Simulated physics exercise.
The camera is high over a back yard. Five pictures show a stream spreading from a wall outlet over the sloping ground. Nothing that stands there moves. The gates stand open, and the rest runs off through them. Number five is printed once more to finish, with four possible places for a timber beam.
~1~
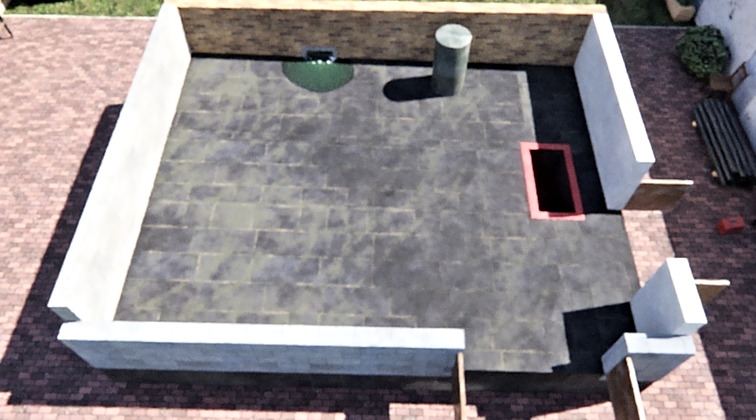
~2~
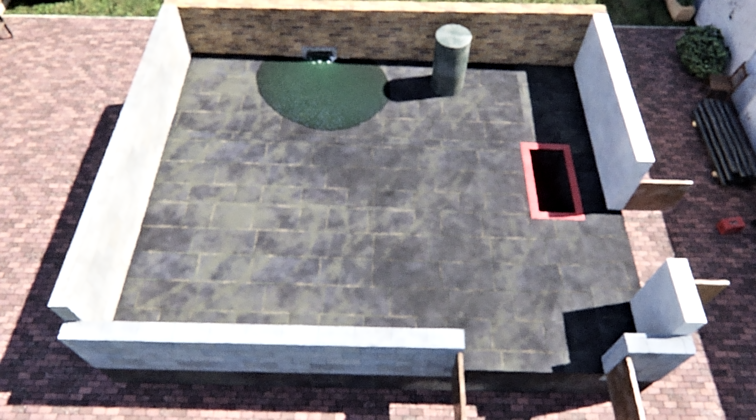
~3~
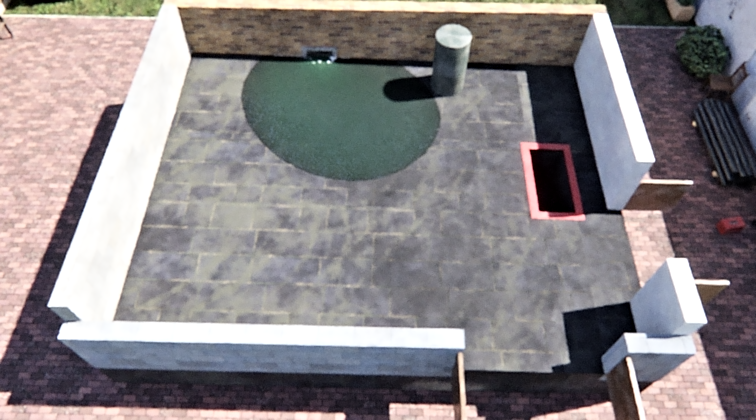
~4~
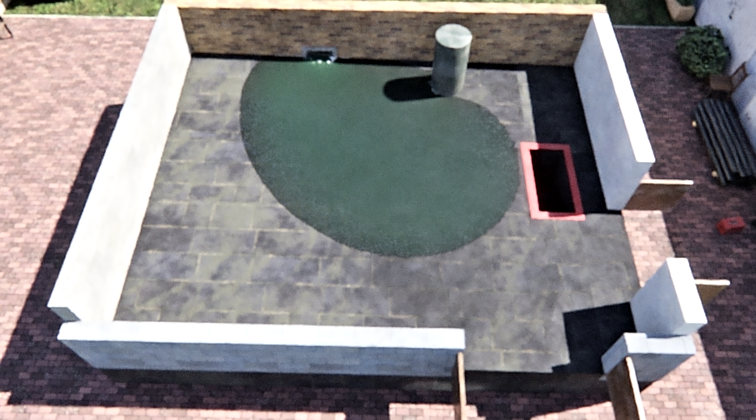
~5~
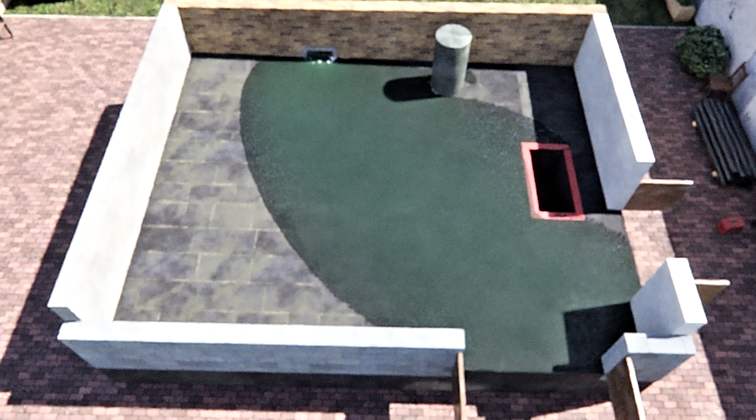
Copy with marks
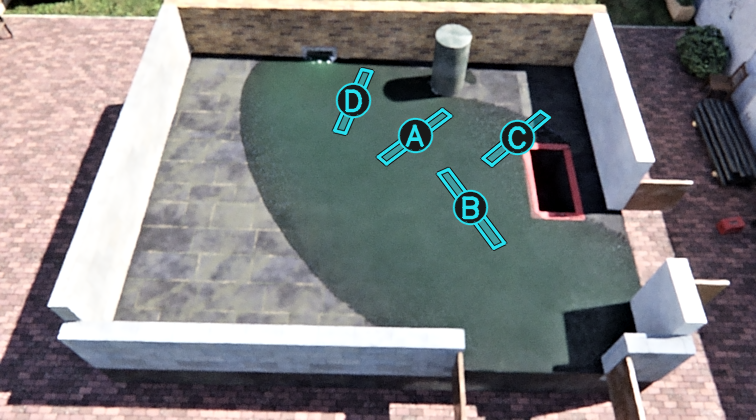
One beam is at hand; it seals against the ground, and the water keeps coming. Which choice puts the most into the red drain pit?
Choose B.
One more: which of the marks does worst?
D it is.
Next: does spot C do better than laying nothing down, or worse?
It is worse.
On the marked copy, A from (382, 160) to (446, 112); B from (443, 171) to (499, 245); C from (487, 161) to (544, 114); D from (340, 132) to (366, 70).
For spot A, about 17 % of the stream runs into the red drain pit, about 83 % out by the gates.
For spot B, about 26 % of the stream runs into the red drain pit, about 74 % out by the gates.
For spot C, about 12 % of the stream runs into the red drain pit, about 88 % out by the gates.
For spot D, about 8 % of the stream runs into the red drain pit, about 92 % out by the gates.
